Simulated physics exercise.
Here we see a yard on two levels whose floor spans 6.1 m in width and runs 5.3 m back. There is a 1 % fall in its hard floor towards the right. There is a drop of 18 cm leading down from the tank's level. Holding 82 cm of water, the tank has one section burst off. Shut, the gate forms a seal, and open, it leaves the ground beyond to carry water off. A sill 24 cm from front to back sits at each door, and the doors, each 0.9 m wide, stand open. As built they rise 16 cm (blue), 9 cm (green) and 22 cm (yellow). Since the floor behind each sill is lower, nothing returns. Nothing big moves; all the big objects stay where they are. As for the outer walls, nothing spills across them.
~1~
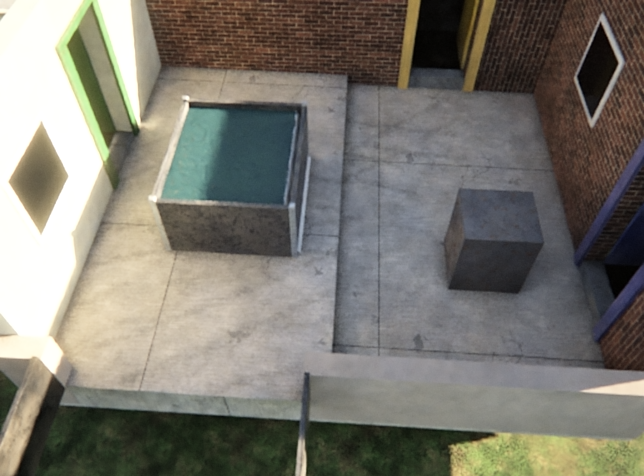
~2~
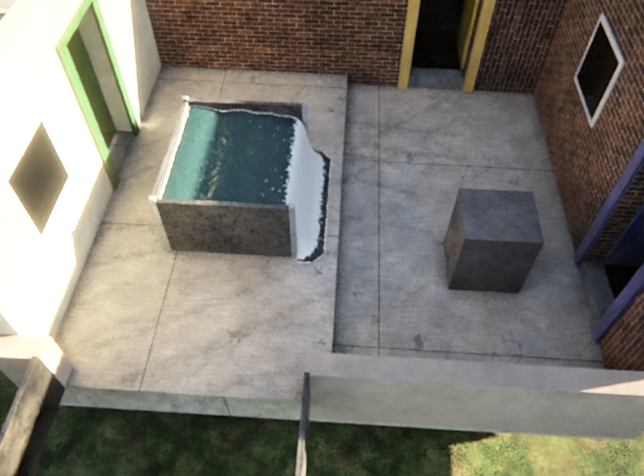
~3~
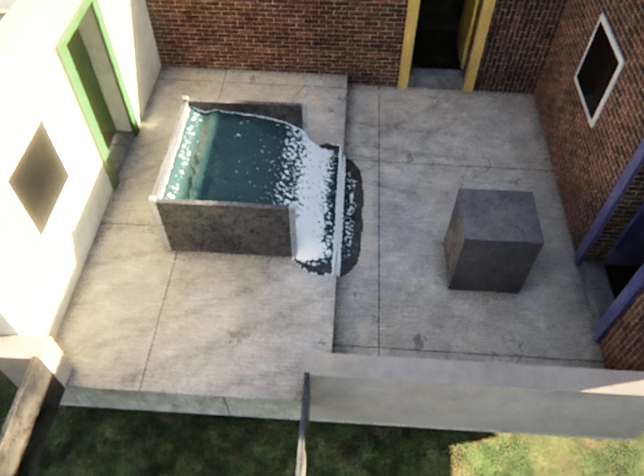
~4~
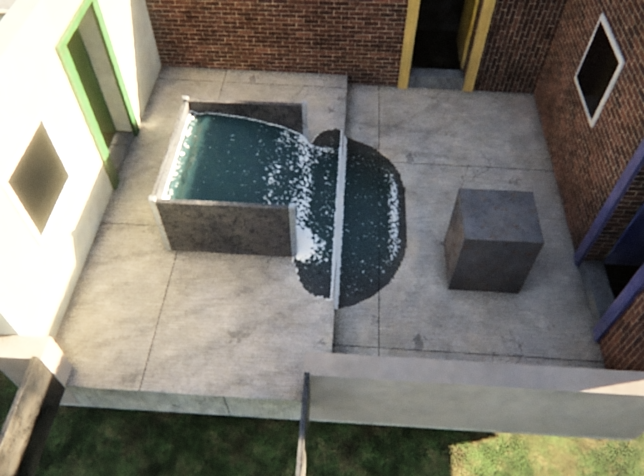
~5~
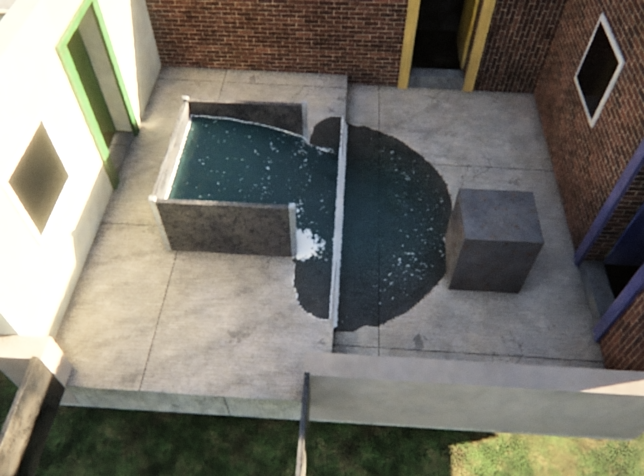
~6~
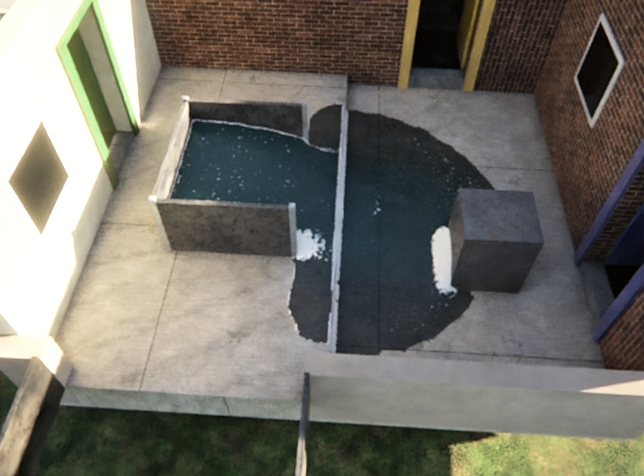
Water pours from the open right side of a raised rectangular tank, runs over a low step onto the lower paving, and spreads rightward in a widening dark pool that reaches and wraps around a grey block in a brick-walled yard.
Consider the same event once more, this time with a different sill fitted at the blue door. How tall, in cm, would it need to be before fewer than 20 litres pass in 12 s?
I would say roughly 16 cm.
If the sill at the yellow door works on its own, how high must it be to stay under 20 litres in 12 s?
At the yellow door it takes roughly 12.0 centimetres.
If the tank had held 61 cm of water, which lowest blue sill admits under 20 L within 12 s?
About 11.0 centimetres.
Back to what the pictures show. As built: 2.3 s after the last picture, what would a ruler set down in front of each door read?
Lab note, cm: Blue 16; green 0; yellow 17.
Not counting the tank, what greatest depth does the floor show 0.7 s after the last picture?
About 44 cm.
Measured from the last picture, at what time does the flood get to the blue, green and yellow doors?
Log: Blue = 0.6 s, green = not in the 12 s, yellow = 0.6 s.
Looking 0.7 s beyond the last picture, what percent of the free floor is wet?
Around 45 per cent of the free floor.
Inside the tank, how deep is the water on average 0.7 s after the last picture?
On average, around 28 cm.
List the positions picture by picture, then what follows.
In the first frame, still water, 82 cm deep, in the tank at (235, 154); the blue door at (621, 248) is dry.
In the second frame, the gap is at (298, 184), the front 0.3 m out at (315, 252); the back of the tank holds 82 cm.
In the third frame, water pours out at (298, 188) and has run 0.8 m, to (354, 251); about 14 cm deep outside, 74 cm at the back.
In the fourth frame, the gap is at (298, 190), the front 1.4 m out at (400, 243); the back of the tank holds 70 cm.
In the fifth frame, water pours out at (298, 191) and has run 2.0 m, to a hidden place; about 9 cm deep outside, 68 cm at the back.
In the sixth frame, water pours out at (298, 192) and has run 2.7 m, to a hidden place; about 7 cm deep outside, 59 cm at the back; 1.3 m in a straight line remain to the blue door at (621, 248).
Then, 0.7 s after the last picture water covers 45 % of the floor, deepest (44 cm) near (438, 248); 5 cm at the blue door, 0 litres in over its 16 cm sill.
Then, 2.3 s after the last picture water covers 50 % of the floor, deepest (36 cm) near (525, 96); 16 cm at the blue door, 1 litre in over its 16 cm sill.
Then, 11.3 s after the last picture water covers 50 % of the floor, deepest (18 cm) near (602, 405); 12 cm at the blue door, 17 litres in over its 16 cm sill.
At the blue door as built, the water peaked near 20 cm, 2.7 s after the last picture.
Run again over the same 12 s with other heights there, 27 litres in over 14.5 cm, 5 litres over 20 cm. The limit of 20 litres is kept from about 16 cm up.
